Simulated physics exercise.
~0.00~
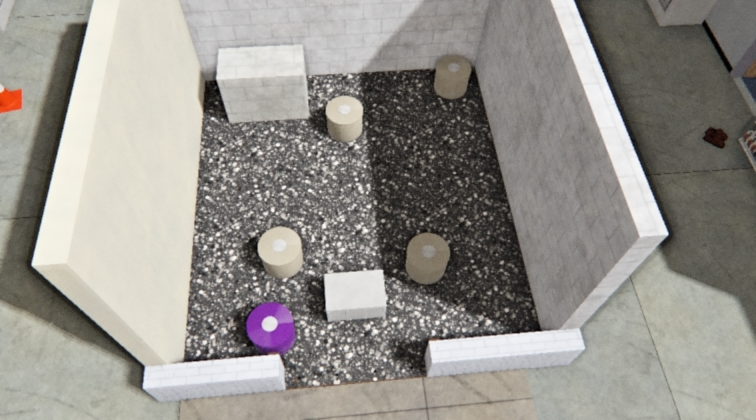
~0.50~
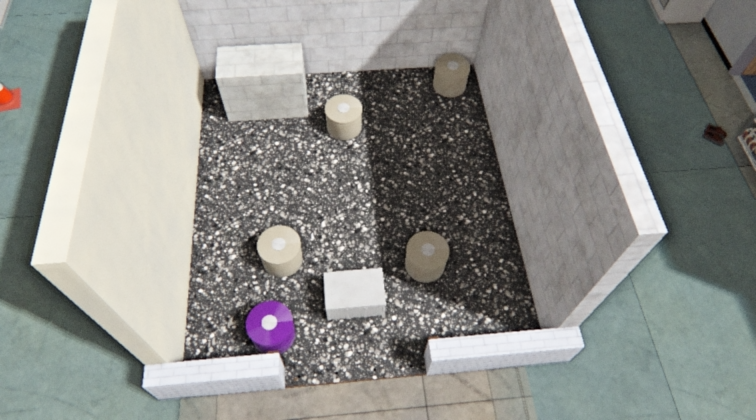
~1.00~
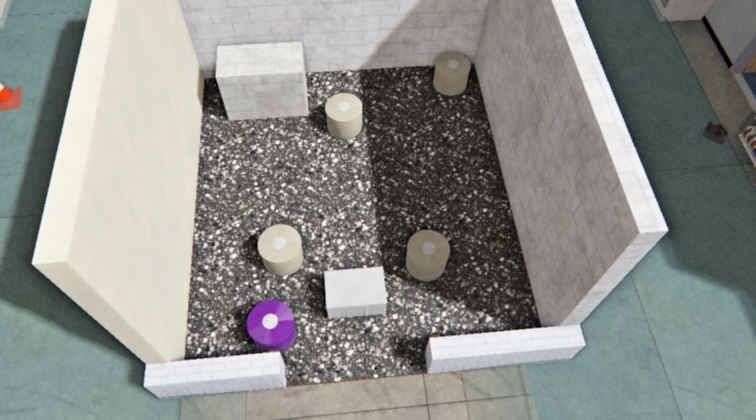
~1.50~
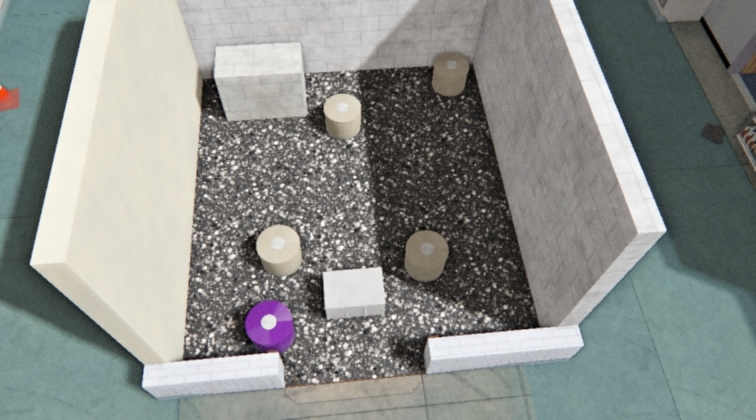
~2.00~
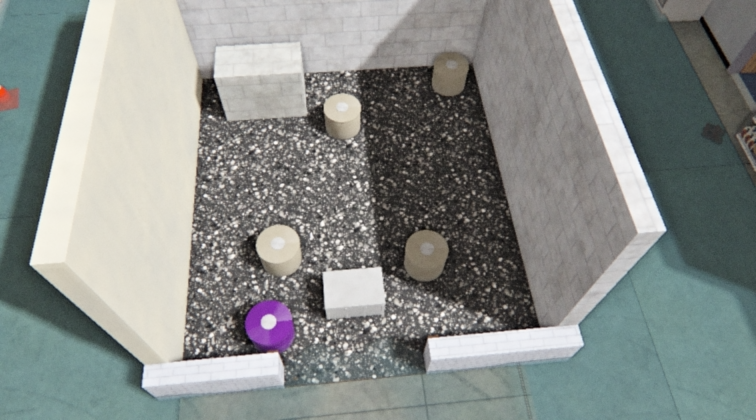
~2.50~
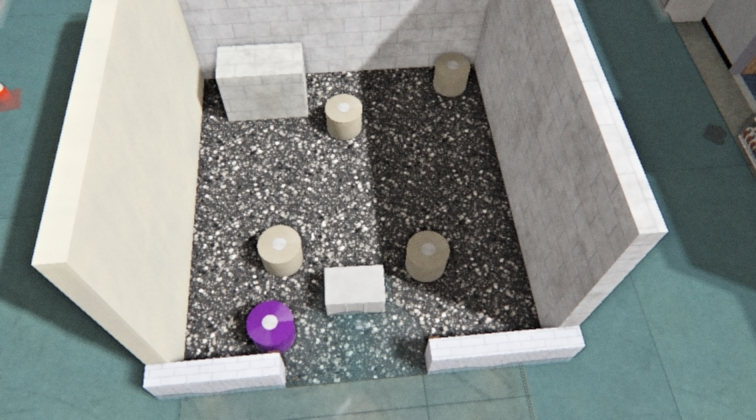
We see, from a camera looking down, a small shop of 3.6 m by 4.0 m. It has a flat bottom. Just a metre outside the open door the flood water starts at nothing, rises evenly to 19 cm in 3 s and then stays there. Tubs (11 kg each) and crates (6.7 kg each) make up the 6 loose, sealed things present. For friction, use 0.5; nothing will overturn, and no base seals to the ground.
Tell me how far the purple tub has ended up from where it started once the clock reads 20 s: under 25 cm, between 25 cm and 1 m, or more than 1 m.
It will shift a modest distance.
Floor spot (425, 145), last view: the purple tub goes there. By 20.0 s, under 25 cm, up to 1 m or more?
Result: It drifts a great deal.
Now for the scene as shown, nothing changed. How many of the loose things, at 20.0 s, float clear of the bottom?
At that moment 6.
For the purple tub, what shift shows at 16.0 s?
120 cm or so by then.
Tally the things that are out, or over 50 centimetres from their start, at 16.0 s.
Answer: 6.
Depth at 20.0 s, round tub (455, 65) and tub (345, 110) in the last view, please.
Depths: Near 18 cm, then near 19 cm.
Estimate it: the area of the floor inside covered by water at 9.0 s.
Some 14 m2 of it.
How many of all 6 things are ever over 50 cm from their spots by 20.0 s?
I make that 6.
After 4.0 s the purple tub is near (270, 322), 0.0 m from its start, aground; 1 afloat.
After 9.0 s the purple tub is near (261, 320), 0.1 m from its start, aground; 5 afloat.
After 16.0 s the purple tub is near (225, 227), 1.2 m from its start, afloat; 6 afloat.
After 20.0 s the purple tub is near (260, 279), 0.4 m from its start, afloat; 6 afloat.
